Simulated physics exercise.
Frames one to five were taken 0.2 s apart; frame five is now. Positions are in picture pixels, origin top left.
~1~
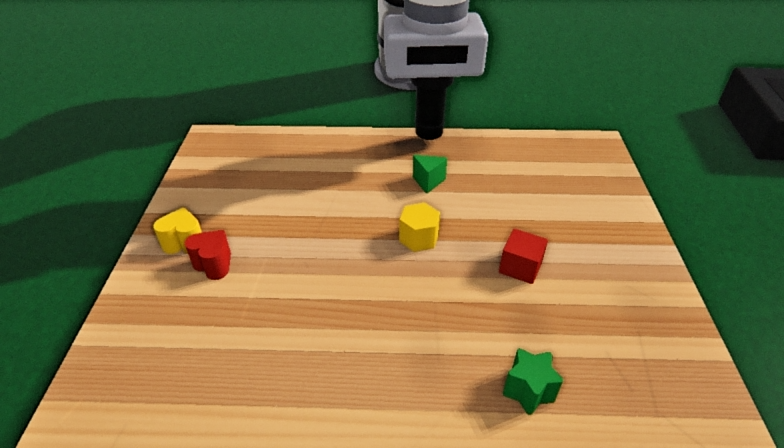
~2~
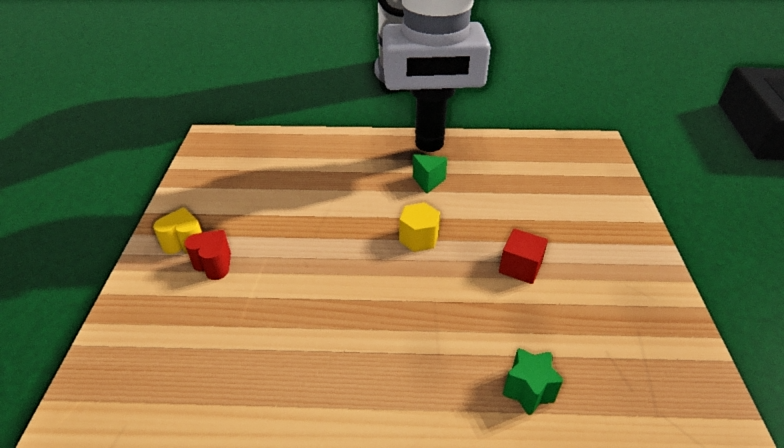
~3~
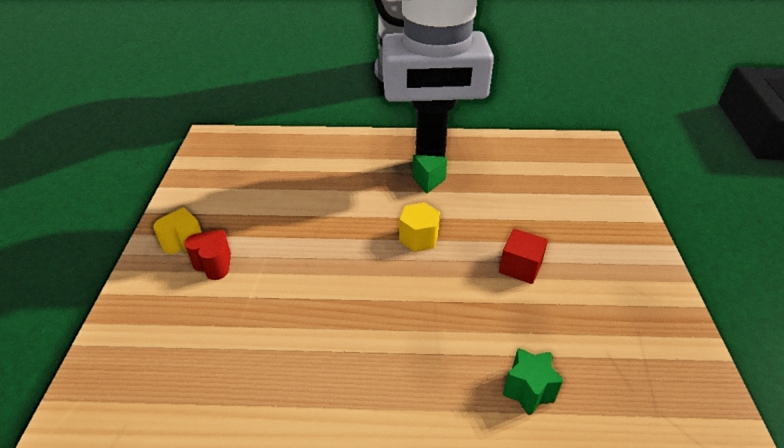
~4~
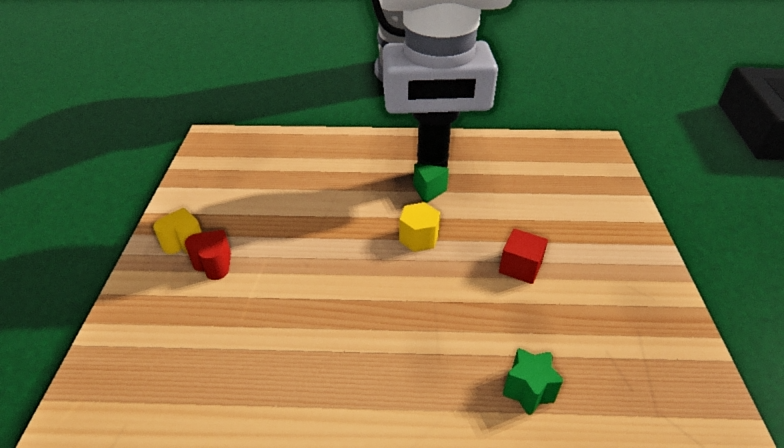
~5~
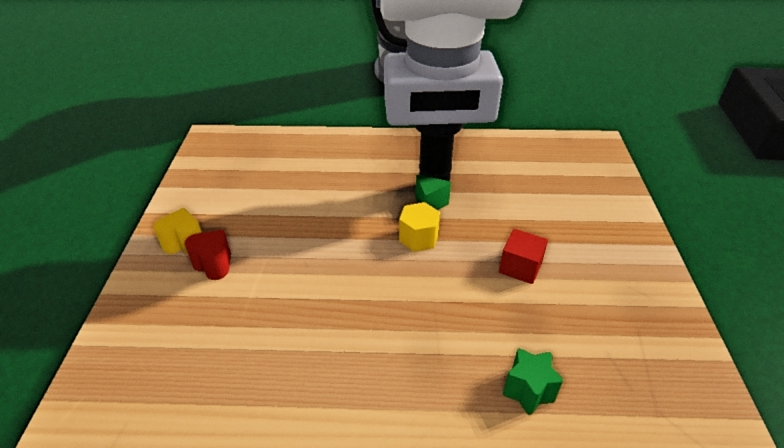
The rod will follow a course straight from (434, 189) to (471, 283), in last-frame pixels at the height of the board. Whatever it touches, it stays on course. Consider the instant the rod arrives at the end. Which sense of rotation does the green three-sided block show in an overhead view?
It swings round clockwise.
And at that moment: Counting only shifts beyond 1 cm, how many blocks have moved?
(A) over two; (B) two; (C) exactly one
It's B.
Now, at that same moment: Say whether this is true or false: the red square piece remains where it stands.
Verdict: True.
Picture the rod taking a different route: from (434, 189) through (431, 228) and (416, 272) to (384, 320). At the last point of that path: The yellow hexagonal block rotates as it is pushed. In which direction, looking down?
Viewed from the top, it goes clockwise.
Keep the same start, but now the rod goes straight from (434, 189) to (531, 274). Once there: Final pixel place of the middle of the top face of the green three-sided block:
It ends at (435, 196).
What follows on the original path. One third of the way, rod at (446, 208); yellow hexagonal block at (413, 236), turned 20° clockwise; green three-sided block at (437, 213), turned 25° clockwise.
Two thirds of the way, rod at (458, 238); yellow hexagonal block at (409, 244), turned 50° clockwise; green three-sided block at (444, 242), turned 25° clockwise.
At the end, rod at (472, 273); yellow hexagonal block at (409, 244), turned 50° clockwise; green three-sided block at (441, 258), turned 55° clockwise; red square piece still.
